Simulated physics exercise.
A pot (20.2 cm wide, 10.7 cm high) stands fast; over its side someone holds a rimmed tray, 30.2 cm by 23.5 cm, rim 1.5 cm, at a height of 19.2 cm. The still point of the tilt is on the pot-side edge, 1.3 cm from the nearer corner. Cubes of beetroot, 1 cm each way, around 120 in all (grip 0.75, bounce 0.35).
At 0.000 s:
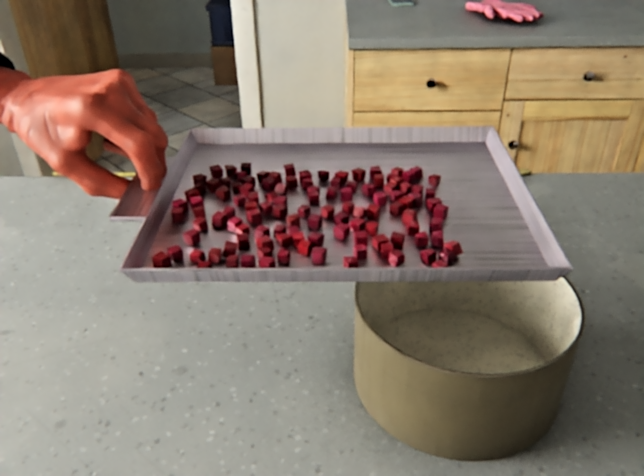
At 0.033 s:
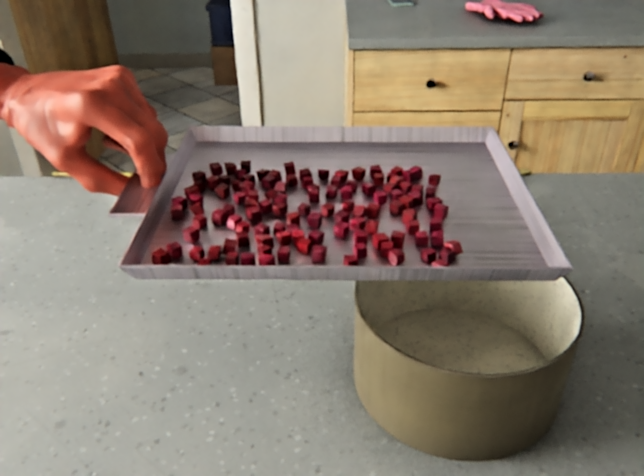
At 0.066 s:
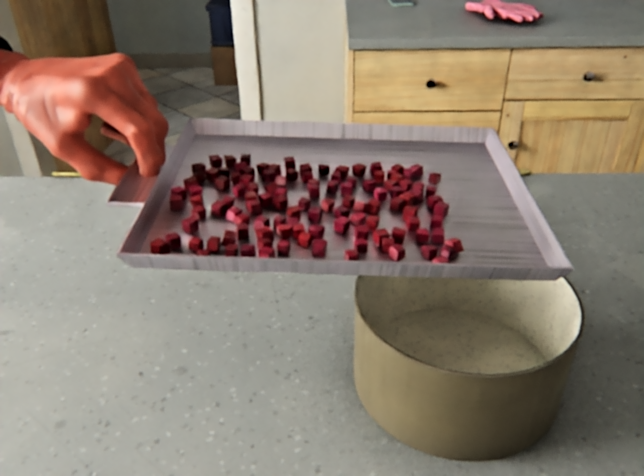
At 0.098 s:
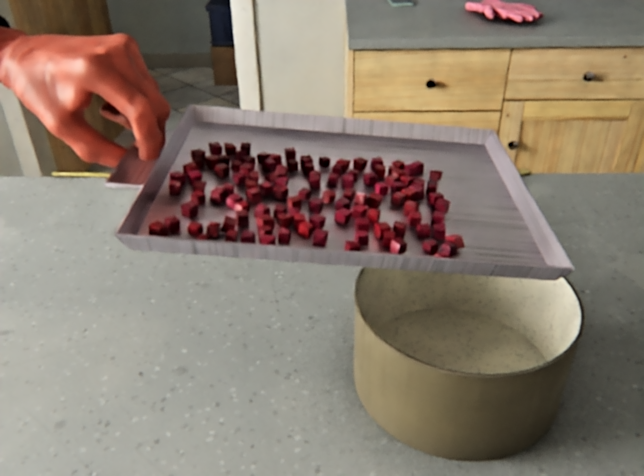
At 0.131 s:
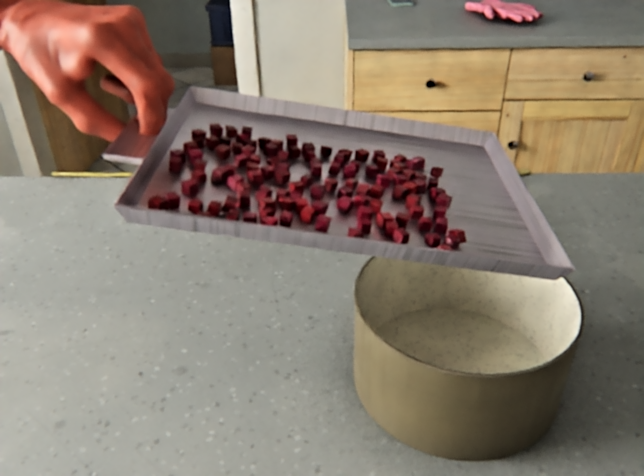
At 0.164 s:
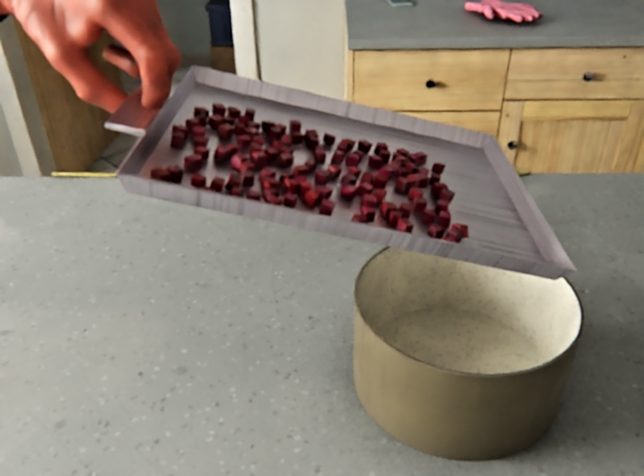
A rimmed, greyish-purple tray scattered with small dark-red cubes is held by its left handle in a reddish hand, its right end above a tan pot on a speckled grey counter. The fixed view looks slightly down across a kitchen, with wooden cabinets and a pink glove on the worktop behind. Nearly level at first, the tray tilts increasingly as the hand raises its left end, the cubes keeping their places on it.
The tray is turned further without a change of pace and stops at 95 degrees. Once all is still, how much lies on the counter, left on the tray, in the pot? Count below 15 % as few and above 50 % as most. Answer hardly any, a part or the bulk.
On the counter: The bulk; left on the tray: Hardly any; in the pot: A part.
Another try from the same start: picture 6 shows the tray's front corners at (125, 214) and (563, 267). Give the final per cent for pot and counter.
Pot 0, counter 100.
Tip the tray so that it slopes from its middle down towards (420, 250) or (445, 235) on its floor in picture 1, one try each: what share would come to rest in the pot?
About 0 and 0 per cent.
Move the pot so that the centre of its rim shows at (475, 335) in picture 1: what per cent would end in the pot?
About 15 per cent.
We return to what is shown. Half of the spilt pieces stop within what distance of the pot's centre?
Roughly 26 cm.
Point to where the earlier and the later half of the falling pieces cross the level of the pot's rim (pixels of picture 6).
At about (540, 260), then at (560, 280).
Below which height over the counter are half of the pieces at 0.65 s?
Some 18 cm.
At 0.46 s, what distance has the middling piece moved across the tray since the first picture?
Roughly 2 cm.
Then, at 0.46 s, tilt 55 degrees; the tray holds 100 %, the pot 0 %.
After 0.65 s, tilt 81 degrees; the tray holds 65 %, the pot 0 %.
After 0.96 s, tilt 95 degrees; the tray holds 0 %, the pot 35 %.
At rest (2.1 s), counter 65 %, tray 0 %, pot 35 %.
